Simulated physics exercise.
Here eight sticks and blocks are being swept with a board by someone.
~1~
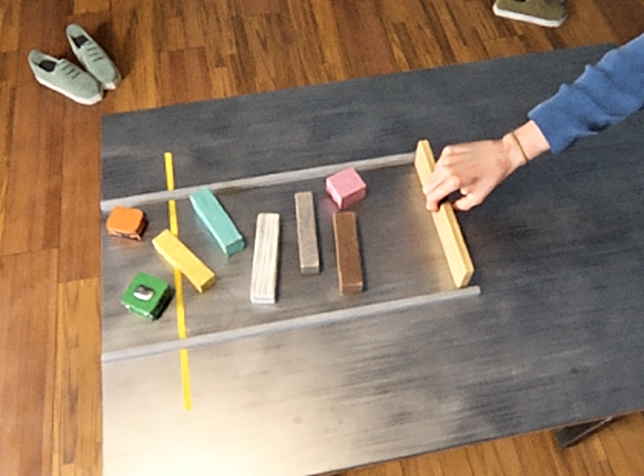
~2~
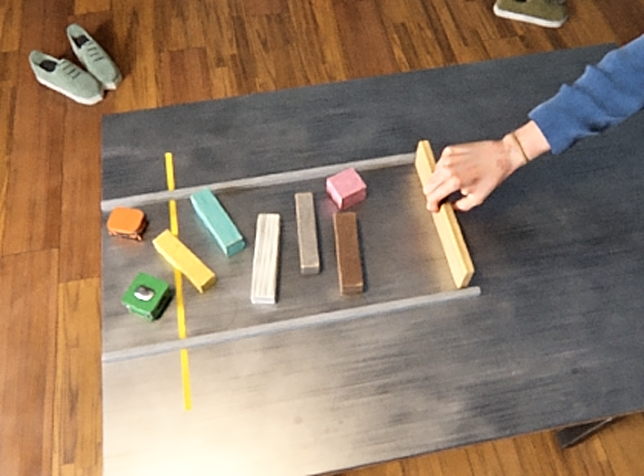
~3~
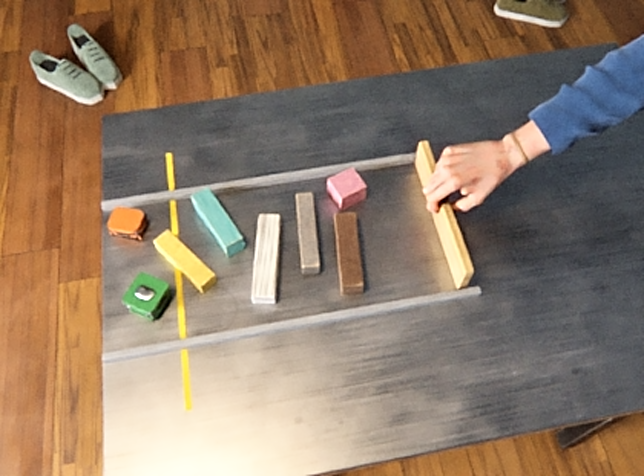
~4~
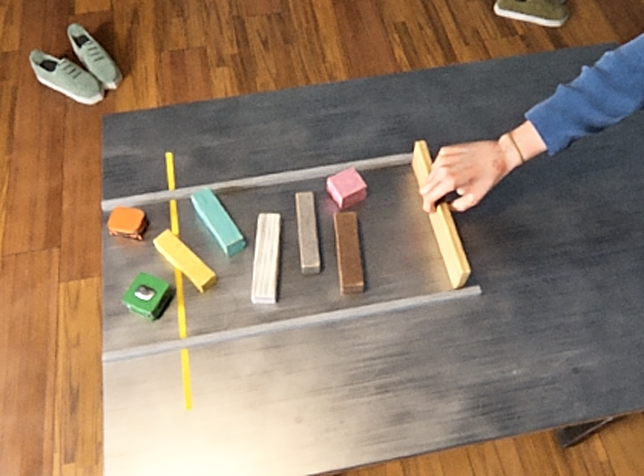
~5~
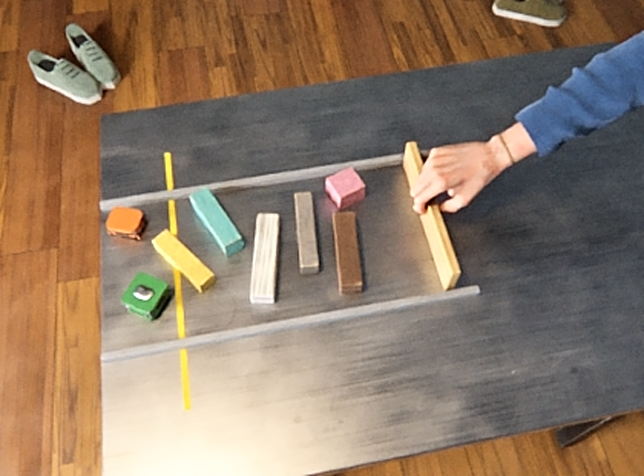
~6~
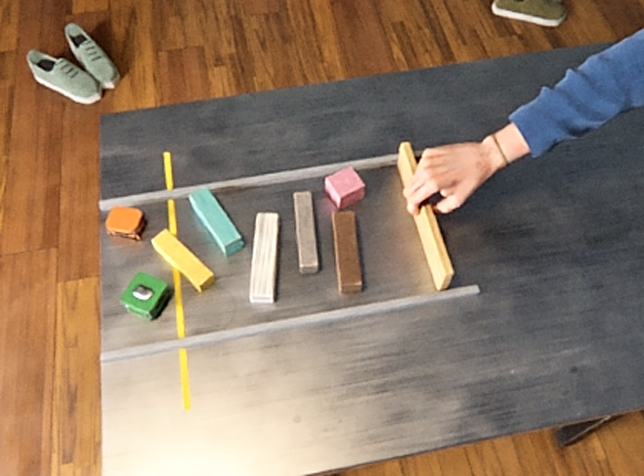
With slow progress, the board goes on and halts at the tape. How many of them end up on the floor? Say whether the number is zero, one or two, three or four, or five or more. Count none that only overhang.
After the push, three or four are missing from the table.
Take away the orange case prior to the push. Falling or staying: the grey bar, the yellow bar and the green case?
As for the grey bar, it is retained; the yellow bar is not retained; the green case is not retained.
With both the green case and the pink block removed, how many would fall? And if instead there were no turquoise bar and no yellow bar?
Tally per try: 2 / 1.
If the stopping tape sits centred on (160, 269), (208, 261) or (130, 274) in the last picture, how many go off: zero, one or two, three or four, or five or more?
The falls would be three or four; none at all; more than four.
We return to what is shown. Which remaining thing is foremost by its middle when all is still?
The one out in front is the turquoise bar.
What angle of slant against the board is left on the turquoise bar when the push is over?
The angle is about 30 degrees.
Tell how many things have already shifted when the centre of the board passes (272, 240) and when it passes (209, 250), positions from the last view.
That makes 6 at the first spot and 8 at the second.
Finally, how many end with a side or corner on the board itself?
The count in contact is 2.
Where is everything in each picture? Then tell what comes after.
In the first picture, orange case (127, 224); green case (148, 297); yellow bar (184, 261); board (442, 212); tape (177, 267).
In the second picture, green case (148, 297); pink block (346, 189).
In the third picture, yellow bar (185, 261); white stick (267, 257).
In the fourth picture, orange case (128, 224); brown bar (349, 252).
In the fifth picture, green case (147, 297); grey bar (307, 232).
In the sixth picture, orange case (126, 224); green case (147, 297); yellow bar (183, 261); board (423, 214); tape (176, 266).
Soon after, none off yet; orange case at rest near (126, 224); green case at rest near (147, 297); yellow bar at rest near (183, 261).
Then, none off yet; orange case at rest near (126, 224); green case at rest near (144, 298); yellow bar moved a little near (158, 274).
At rest, the number that fall off is three or four; fallen, yellow bar, green case and orange case.
